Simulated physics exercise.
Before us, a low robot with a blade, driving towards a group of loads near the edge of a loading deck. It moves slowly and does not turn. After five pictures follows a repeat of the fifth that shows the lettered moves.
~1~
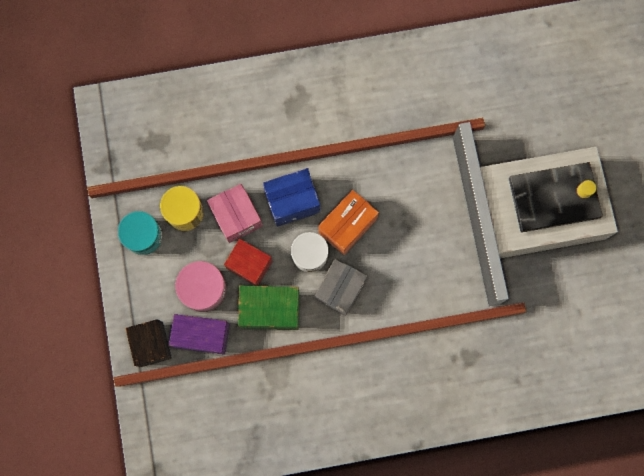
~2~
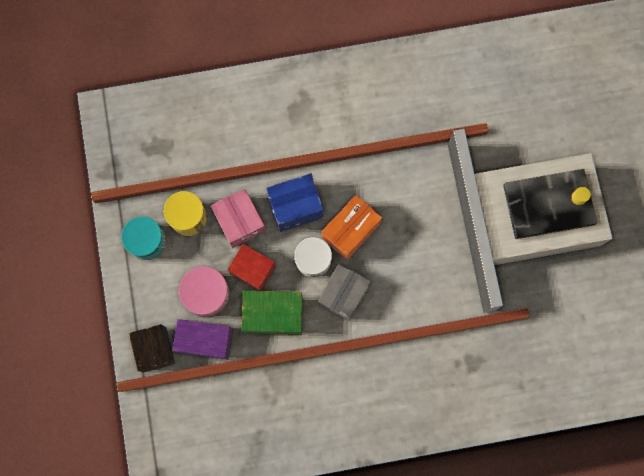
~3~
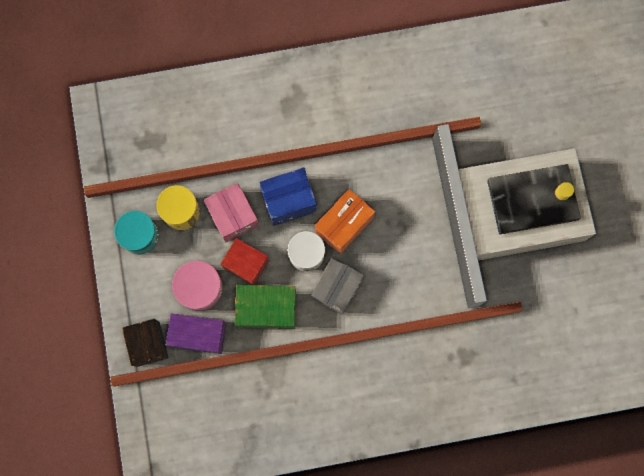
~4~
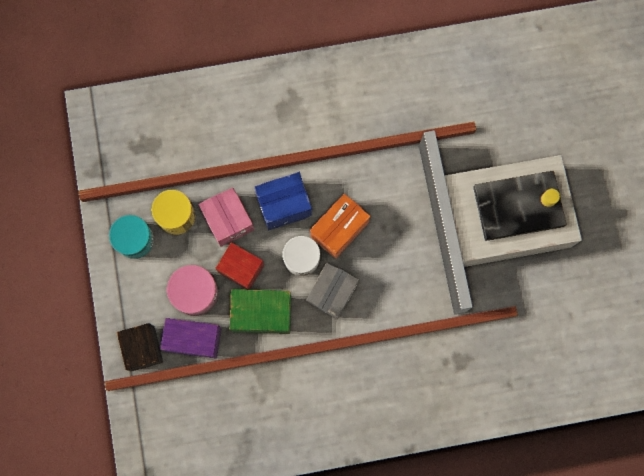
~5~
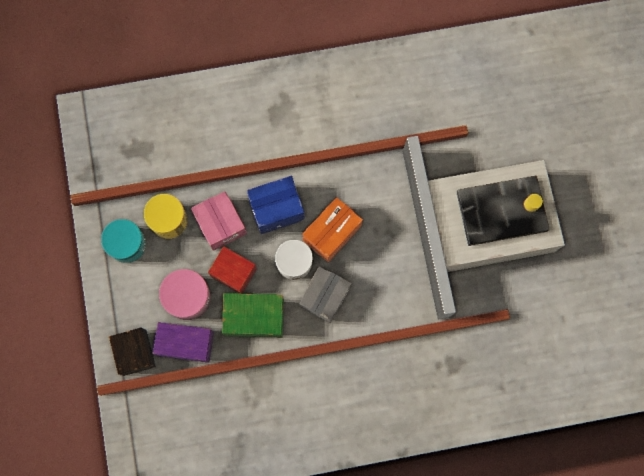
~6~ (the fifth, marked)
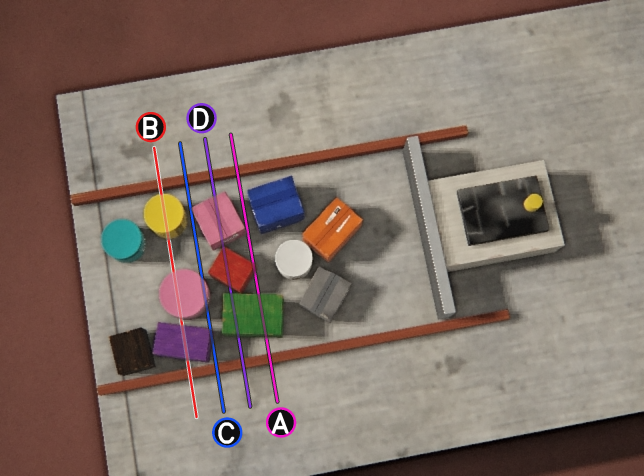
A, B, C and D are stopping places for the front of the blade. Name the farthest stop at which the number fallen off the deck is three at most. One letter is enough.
C is the last line within the limit.
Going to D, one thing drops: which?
The black crate goes over.
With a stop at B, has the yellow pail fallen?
By then, yes.
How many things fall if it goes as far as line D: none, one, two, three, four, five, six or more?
In all, one.
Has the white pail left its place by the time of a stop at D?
Yes.
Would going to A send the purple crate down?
No.
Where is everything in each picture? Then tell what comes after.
Pink pail (202, 288); white pail (310, 253); green crate (269, 308), in the first picture.
Robot (544, 205); orange parcel (351, 228), in the second picture.
Robot (528, 200); grey box (338, 287), in the third picture.
Robot (513, 206); blue parcel (284, 201), in the fourth picture.
Robot (497, 211); purple crate (184, 343); black crate (132, 351); pink parcel (219, 221), in the fifth picture.
On the marked copy, A at (253, 264); B at (175, 279); C at (201, 274); D at (227, 269).
Following C. Soon after the start, robot (415, 226); orange parcel (308, 235); white pail (281, 269).
Later, robot (331, 241); black crate (106, 361); turquoise pail (116, 246).
In the end, robot (268, 253); black crate over the edge; purple crate over the edge; two fallen.
As for the rest, A is within the limit but short; B drops four; D is within the limit but short.
